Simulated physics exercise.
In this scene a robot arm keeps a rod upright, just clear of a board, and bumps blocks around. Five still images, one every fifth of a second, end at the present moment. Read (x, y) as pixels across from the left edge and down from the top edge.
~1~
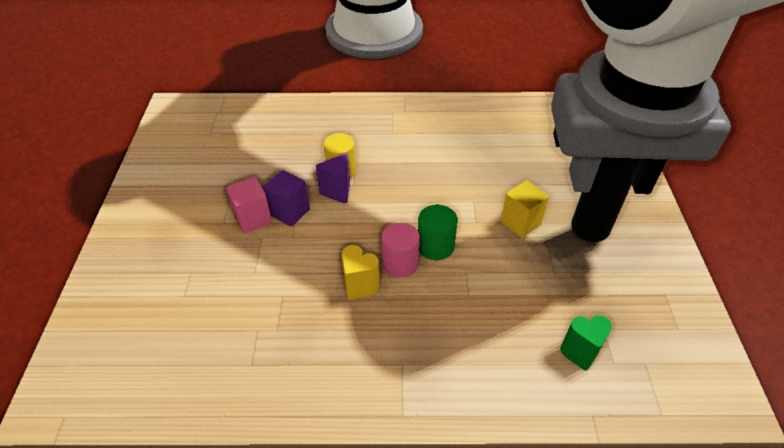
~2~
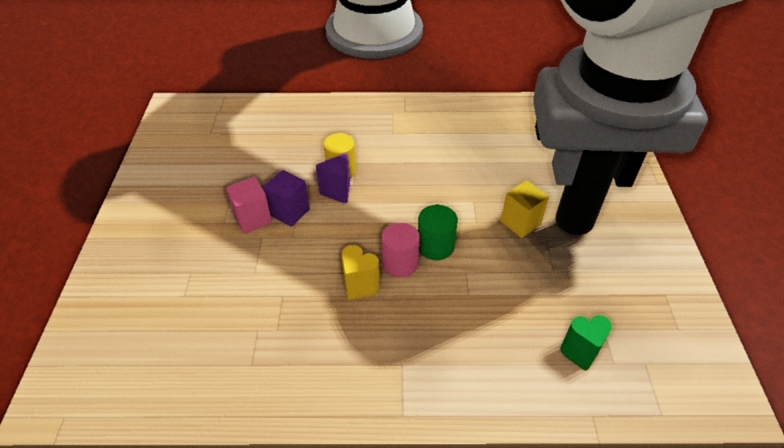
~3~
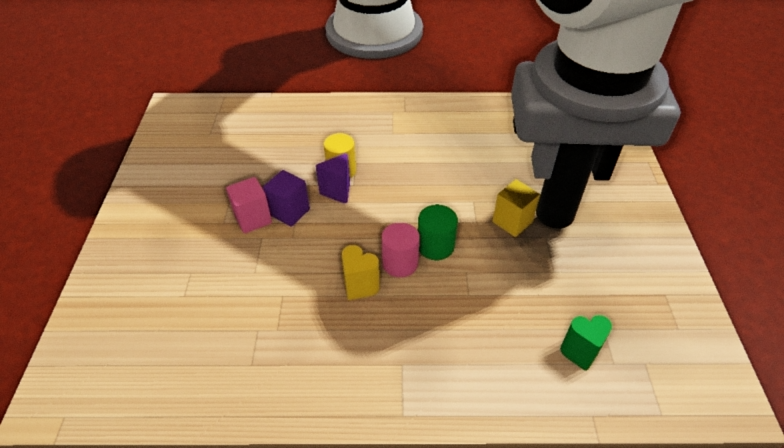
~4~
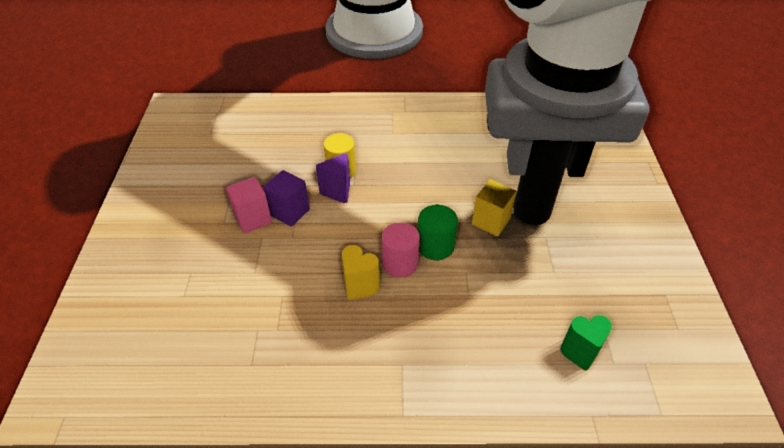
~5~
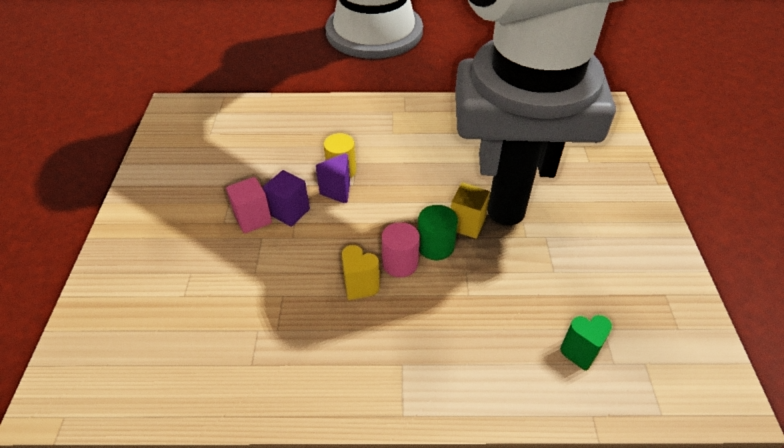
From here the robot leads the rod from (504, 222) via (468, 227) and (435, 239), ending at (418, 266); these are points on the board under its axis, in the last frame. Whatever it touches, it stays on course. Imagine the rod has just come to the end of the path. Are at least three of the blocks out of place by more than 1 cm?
I believe so.
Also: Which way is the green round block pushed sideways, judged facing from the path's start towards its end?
The green round block is shifted sideways to the left, facing along the path from start to end.
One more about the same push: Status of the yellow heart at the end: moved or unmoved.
By then it is displaced.
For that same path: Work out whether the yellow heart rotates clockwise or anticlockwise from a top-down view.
It spins clockwise.
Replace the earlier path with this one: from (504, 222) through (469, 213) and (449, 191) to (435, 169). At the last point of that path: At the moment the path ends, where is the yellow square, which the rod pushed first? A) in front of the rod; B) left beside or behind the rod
B.
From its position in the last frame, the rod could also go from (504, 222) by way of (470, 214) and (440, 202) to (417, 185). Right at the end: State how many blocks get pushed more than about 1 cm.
My answer is one.
What follows on the original path. One third of the way, rod at (469, 218); yellow square at (438, 192).
Two thirds of the way, rod at (435, 230); yellow heart at (350, 265), turned 30° clockwise; pink round block at (379, 253); green round block at (412, 235); yellow square at (416, 189), turned 30° clockwise.
At the end, rod at (418, 257); yellow heart at (324, 275), turned 65° clockwise; pink round block at (357, 279); green round block at (395, 267); yellow square at (416, 189), turned 30° clockwise.
